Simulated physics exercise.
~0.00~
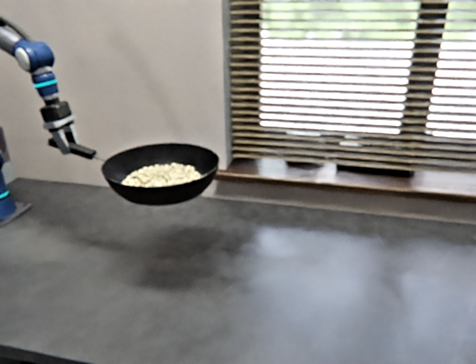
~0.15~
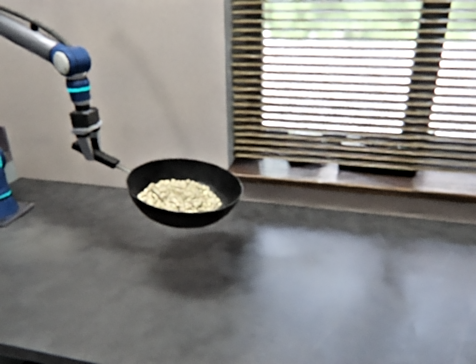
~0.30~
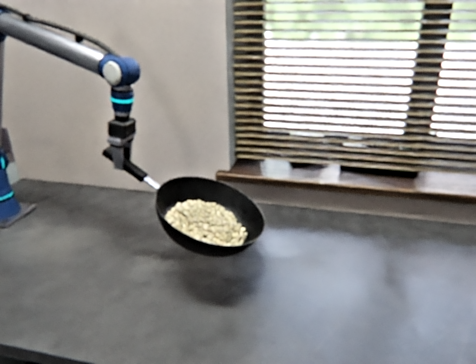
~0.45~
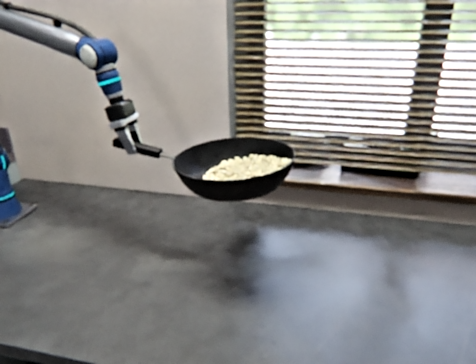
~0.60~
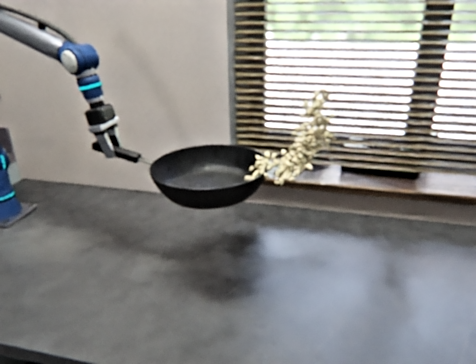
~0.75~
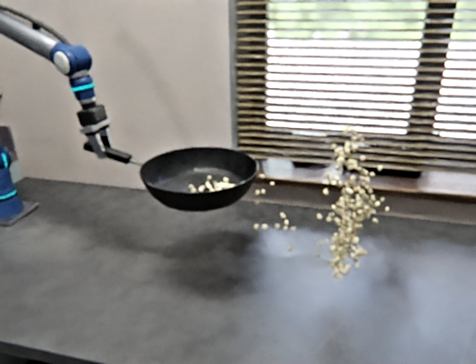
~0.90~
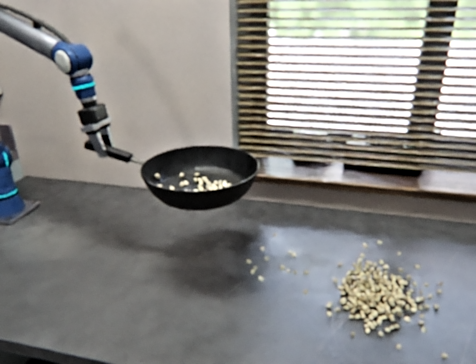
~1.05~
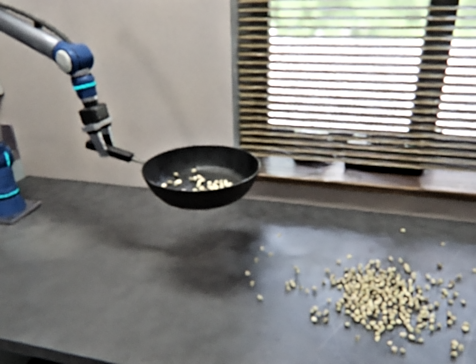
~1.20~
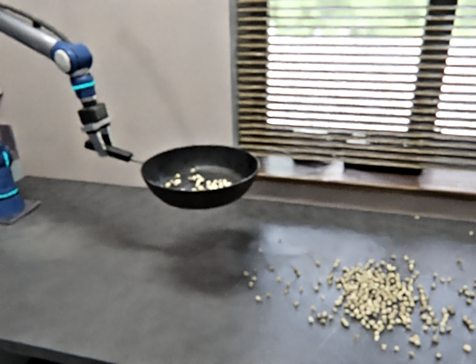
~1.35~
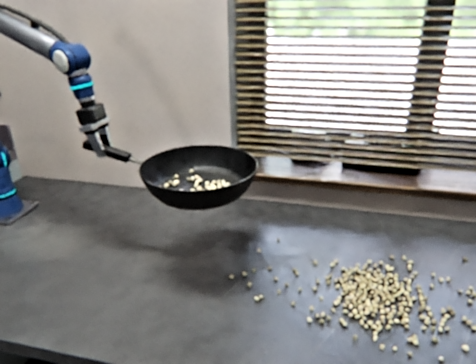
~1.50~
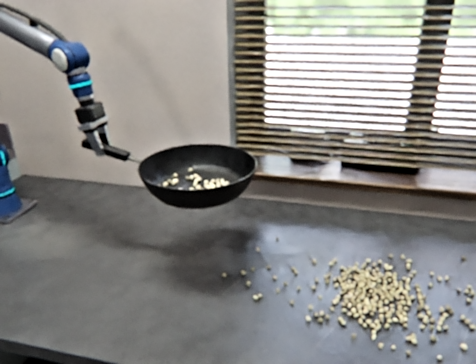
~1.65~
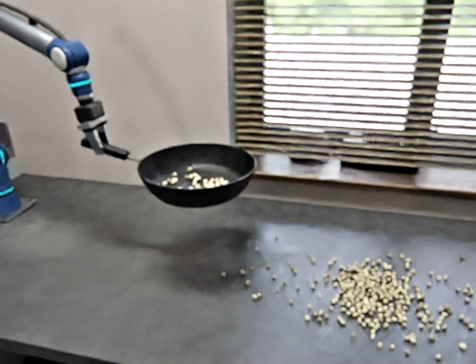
On a dark grey tabletop beside a window with slatted blinds, a robot arm holds a black frying pan heaped with small pale beans in the air. The arm carries the pan to the right and downward, tipping it as it goes, then sweeps it up and levels it. As the pan draws back to the left, most of the beans fly out over its right rim in a stream. They drop onto the table and scatter into a loose pile at the right. The arm then holds the pan still, with a few beans left inside.
